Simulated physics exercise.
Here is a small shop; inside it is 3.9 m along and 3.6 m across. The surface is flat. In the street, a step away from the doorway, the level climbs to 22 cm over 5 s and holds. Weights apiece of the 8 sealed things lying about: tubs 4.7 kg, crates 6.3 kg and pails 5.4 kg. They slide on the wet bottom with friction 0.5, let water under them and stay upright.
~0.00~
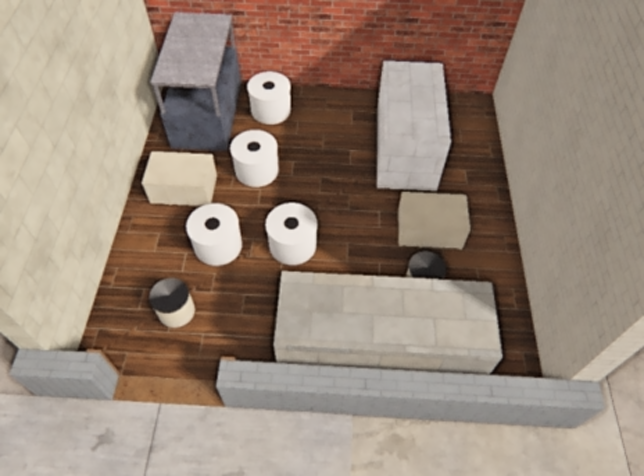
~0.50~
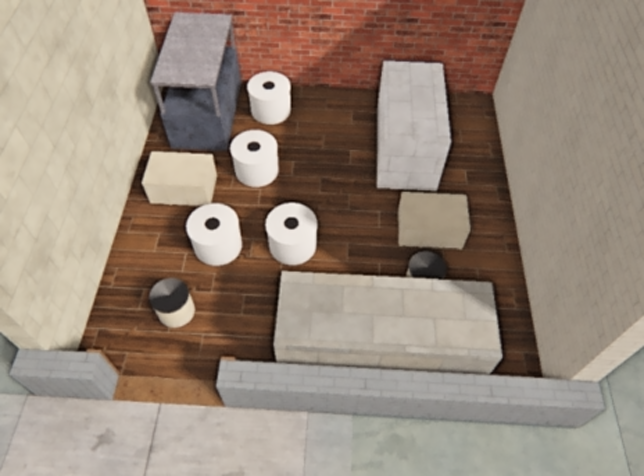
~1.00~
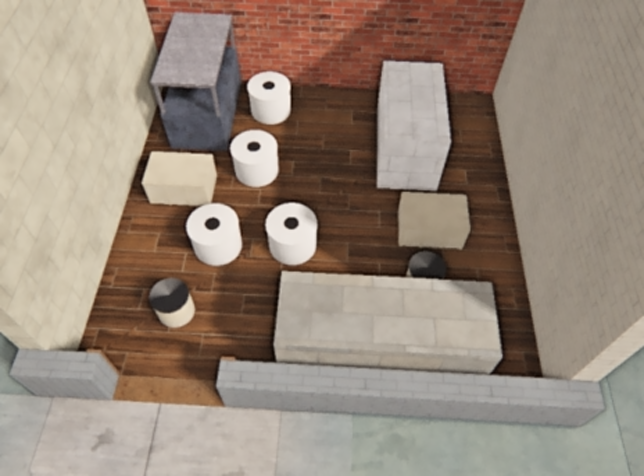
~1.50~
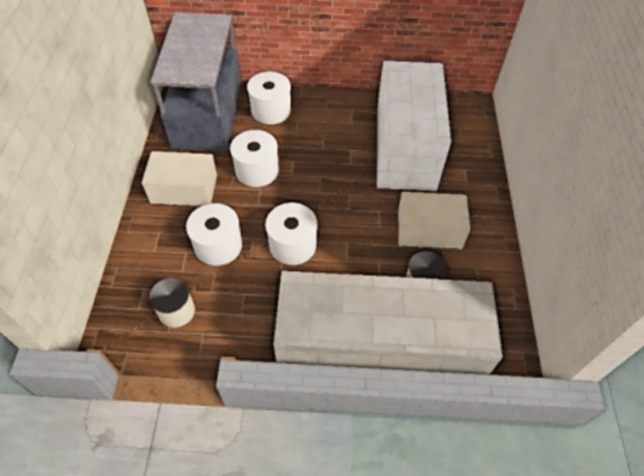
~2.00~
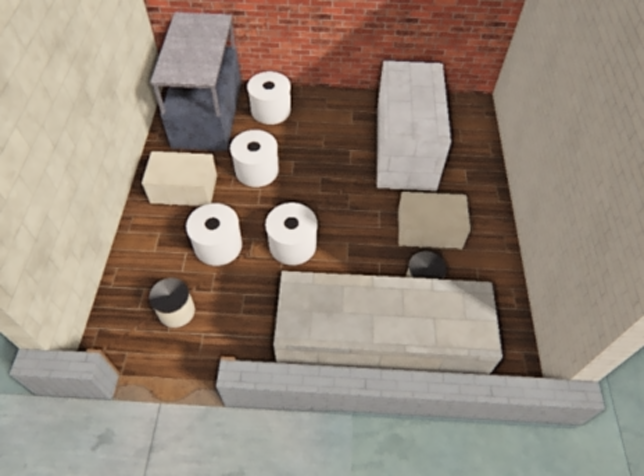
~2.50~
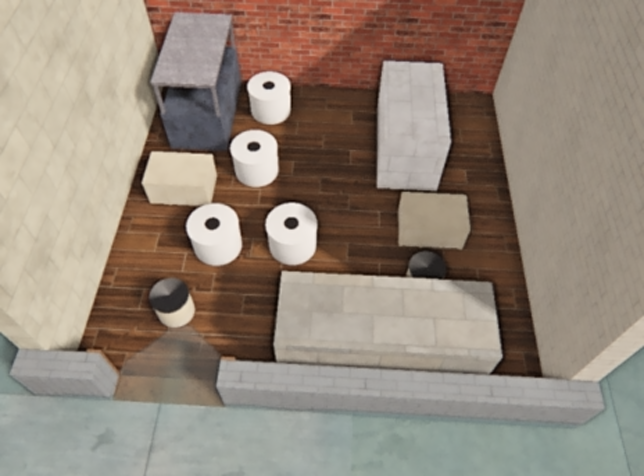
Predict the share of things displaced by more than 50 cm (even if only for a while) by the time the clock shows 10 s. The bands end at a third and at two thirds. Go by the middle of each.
It is between one and two thirds.
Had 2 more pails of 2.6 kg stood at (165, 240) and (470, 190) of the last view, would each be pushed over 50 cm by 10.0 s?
In that order: Over, short of it.
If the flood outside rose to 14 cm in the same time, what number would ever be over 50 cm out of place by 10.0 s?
In that case 5 of them.
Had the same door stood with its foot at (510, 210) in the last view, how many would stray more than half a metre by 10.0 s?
In that case 5 of them.
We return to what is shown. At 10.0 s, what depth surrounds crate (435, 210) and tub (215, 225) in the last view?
Roughly 4 and 13 cm.
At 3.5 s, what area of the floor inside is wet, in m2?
About 1.5 m2.
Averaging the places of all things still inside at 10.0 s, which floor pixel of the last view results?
At about (354, 172).
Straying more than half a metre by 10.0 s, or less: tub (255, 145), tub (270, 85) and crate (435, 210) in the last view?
In that order: More, less, short of it.
After 3.5 s 0 of 8 are over 50 cm from their spots; 0 afloat.
After 4.5 s 1 of 8 are over 50 cm from their spots; 0 afloat.
After 7.0 s 4 of 8 are over 50 cm from their spots; 6 afloat.
After 10.0 s 5 of 8 are over 50 cm from their spots, and 5 have been at some point; 7 afloat.
